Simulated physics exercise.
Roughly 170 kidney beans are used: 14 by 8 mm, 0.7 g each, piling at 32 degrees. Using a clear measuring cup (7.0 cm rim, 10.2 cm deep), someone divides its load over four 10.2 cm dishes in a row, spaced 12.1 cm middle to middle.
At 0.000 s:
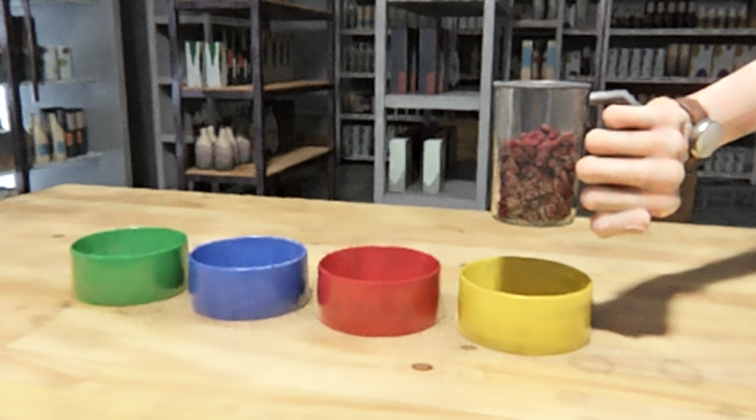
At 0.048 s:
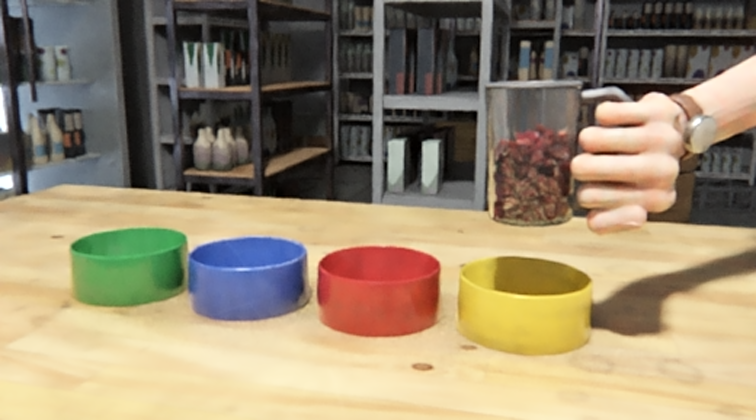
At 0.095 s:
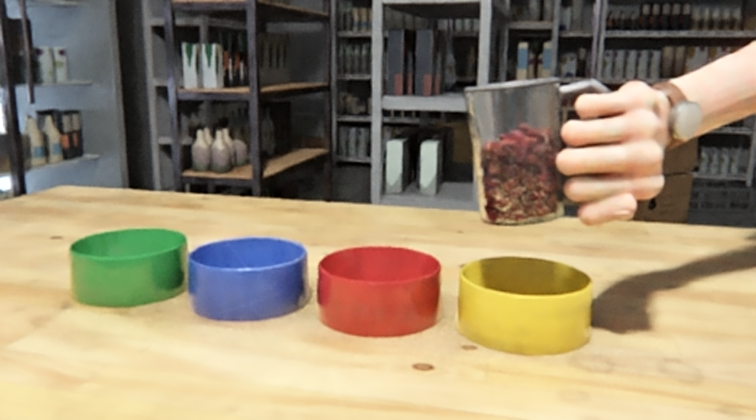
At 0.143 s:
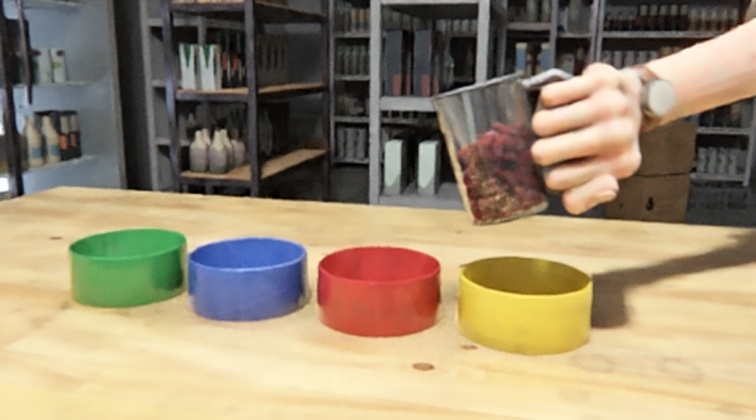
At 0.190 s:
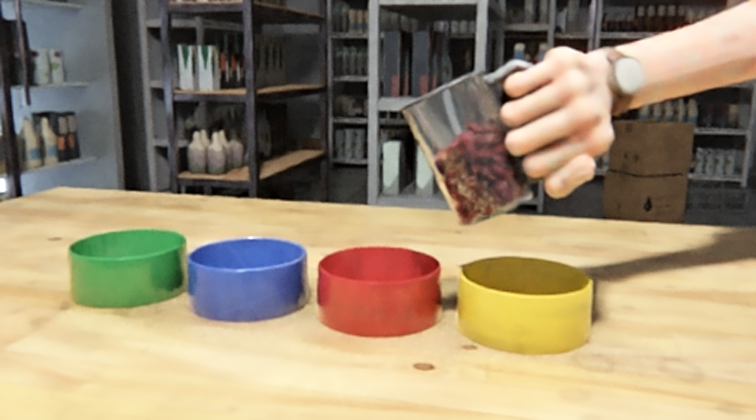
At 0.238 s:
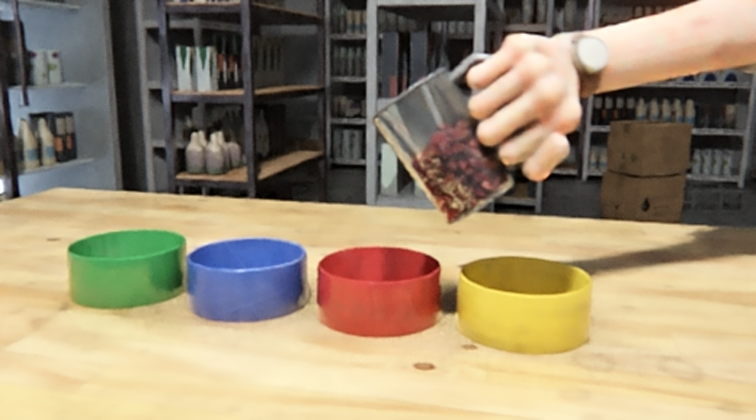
A hand holding a clear measuring cup of dark red beans starts upright above the yellow dish, at the right end of a row with red, blue and green dishes. It moves left, slowly at first, tilting the cup steadily leftward until it leans over the red dish, beans still inside.
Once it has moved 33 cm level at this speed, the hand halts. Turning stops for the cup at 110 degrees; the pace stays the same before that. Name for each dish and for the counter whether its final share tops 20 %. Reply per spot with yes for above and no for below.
Red: No, below. Blue: No, below. Green: Yes, above. Yellow: No, below. Counter: Yes, above.
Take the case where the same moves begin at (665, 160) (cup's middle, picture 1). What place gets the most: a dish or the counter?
Top spot: Green.
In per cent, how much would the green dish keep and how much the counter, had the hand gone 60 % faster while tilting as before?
Shares - green 40, counter 60.
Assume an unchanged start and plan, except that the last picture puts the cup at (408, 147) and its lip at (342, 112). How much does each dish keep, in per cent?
Red 0; blue 0; green 50; yellow 0.
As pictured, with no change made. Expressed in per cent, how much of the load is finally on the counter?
45 per cent.
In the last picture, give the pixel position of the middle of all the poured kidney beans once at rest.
At about (101, 277).
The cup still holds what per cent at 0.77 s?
Roughly 80 %.
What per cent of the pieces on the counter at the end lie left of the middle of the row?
100 %.
Then, at 0.56 s, tilt 100 degrees; cup holds 100 %.
After 0.77 s, tilt 110 degrees; cup holds 80 %, green 15 %.
Then, at 1.10 s, tilt 110 degrees; cup holds 5 %, green 50 %.
At rest (2.6 s), red 0 %, blue 0 %, green 55 %, yellow 0 %, counter 45 %.
